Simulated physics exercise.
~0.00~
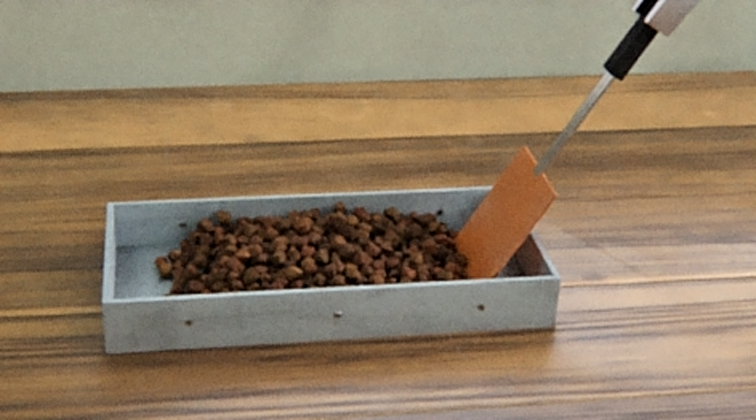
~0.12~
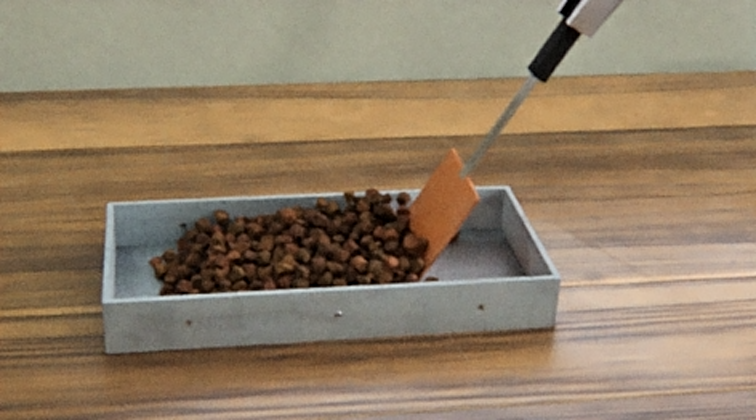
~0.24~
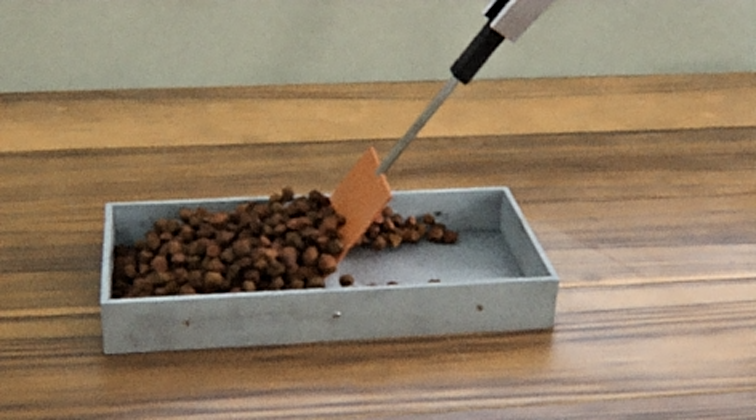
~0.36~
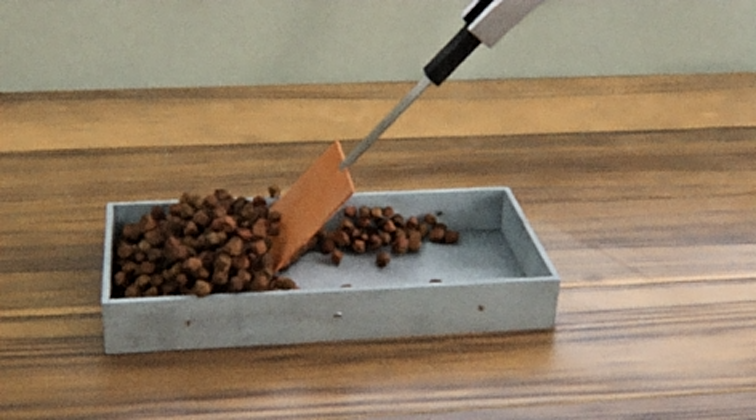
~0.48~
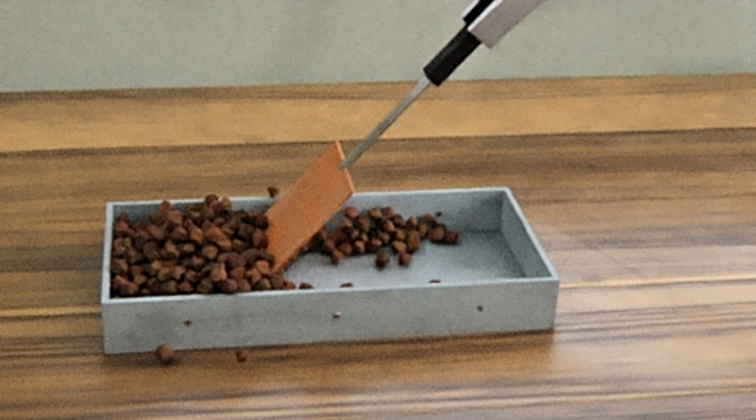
An orange turner pushes brown pellets left across a gray tray, spilling a couple onto the table.
